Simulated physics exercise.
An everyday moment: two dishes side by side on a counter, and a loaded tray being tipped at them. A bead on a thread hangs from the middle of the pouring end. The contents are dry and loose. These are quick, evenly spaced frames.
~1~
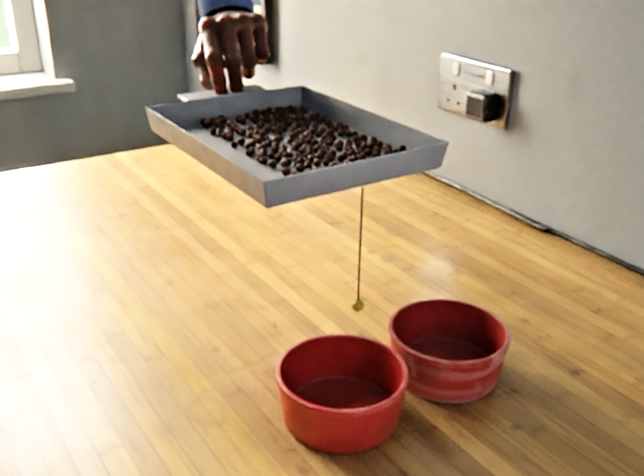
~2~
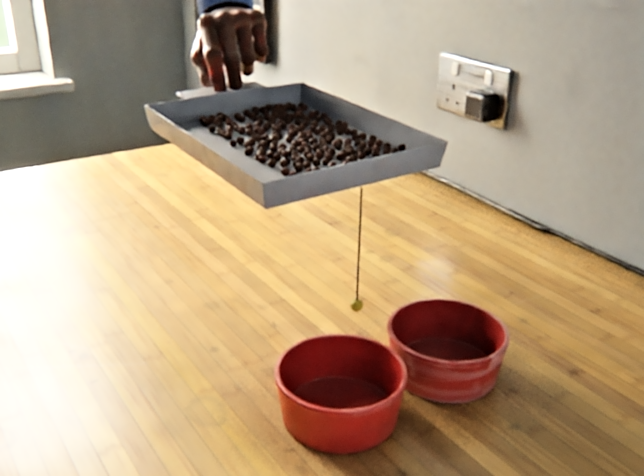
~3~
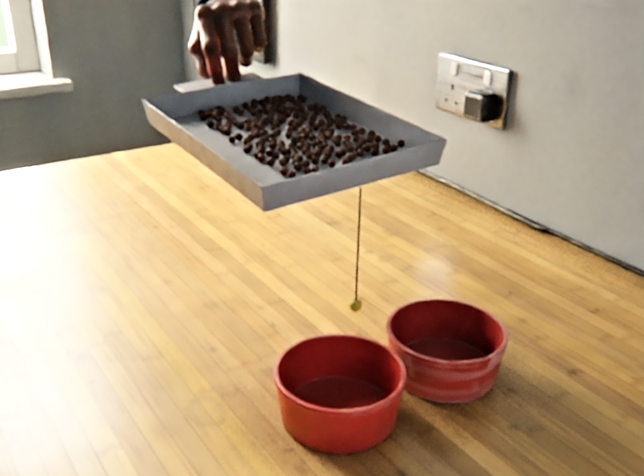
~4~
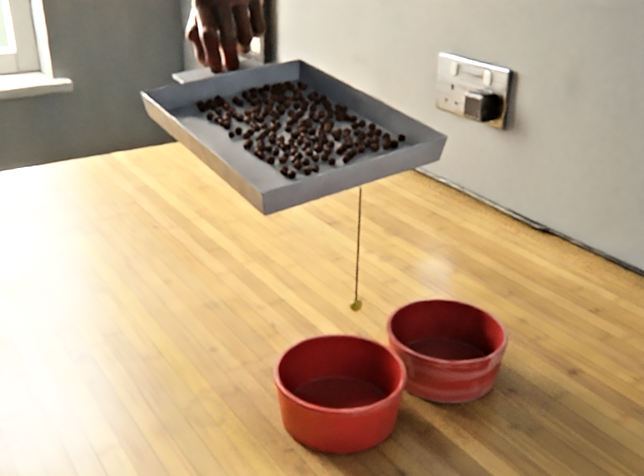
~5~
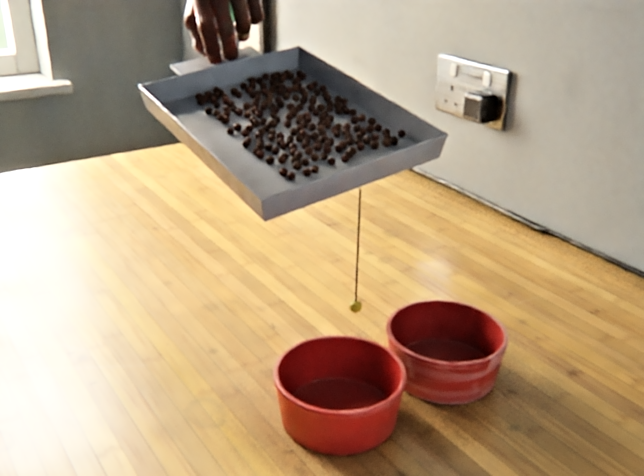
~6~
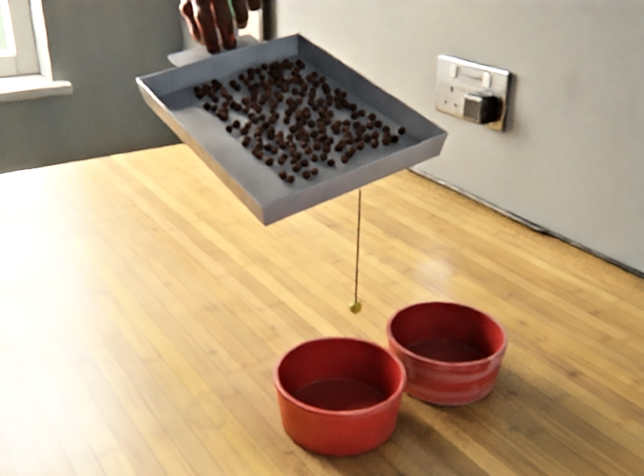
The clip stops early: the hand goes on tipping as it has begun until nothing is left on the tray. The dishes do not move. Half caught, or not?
In the dishes lies only the smaller part of it.
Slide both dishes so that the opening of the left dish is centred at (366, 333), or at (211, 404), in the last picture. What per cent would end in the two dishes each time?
The first gives 0 %, the second 40 %.
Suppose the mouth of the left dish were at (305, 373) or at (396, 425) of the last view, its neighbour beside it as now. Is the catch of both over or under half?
In turn: Above a half; the smaller part.
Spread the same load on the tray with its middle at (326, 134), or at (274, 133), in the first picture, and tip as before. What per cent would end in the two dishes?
About 10 and 20 per cent.
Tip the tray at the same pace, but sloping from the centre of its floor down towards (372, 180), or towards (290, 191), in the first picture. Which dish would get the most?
One: The right-hand dish. Two: The left-hand dish.
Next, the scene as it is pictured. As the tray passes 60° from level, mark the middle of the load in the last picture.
Roughly at (275, 204).
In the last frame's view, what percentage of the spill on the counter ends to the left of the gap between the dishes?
Near 100 %.
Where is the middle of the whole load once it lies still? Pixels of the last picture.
Near (251, 398).
Soon, tray tipped steeply; nearly all on the tray; a stray few in the left dish; a stray few outside both; a small part in the air.
A while on, tray tipped right over; about half on the tray; a small part in the left dish; about a quarter outside both; about a quarter in the air.
Towards the end, tray tipped past a quarter turn; a small part in the left dish; most outside both.
Finally, tray tipped past a quarter turn; a small part in the left dish; none in the right dish; most outside both.
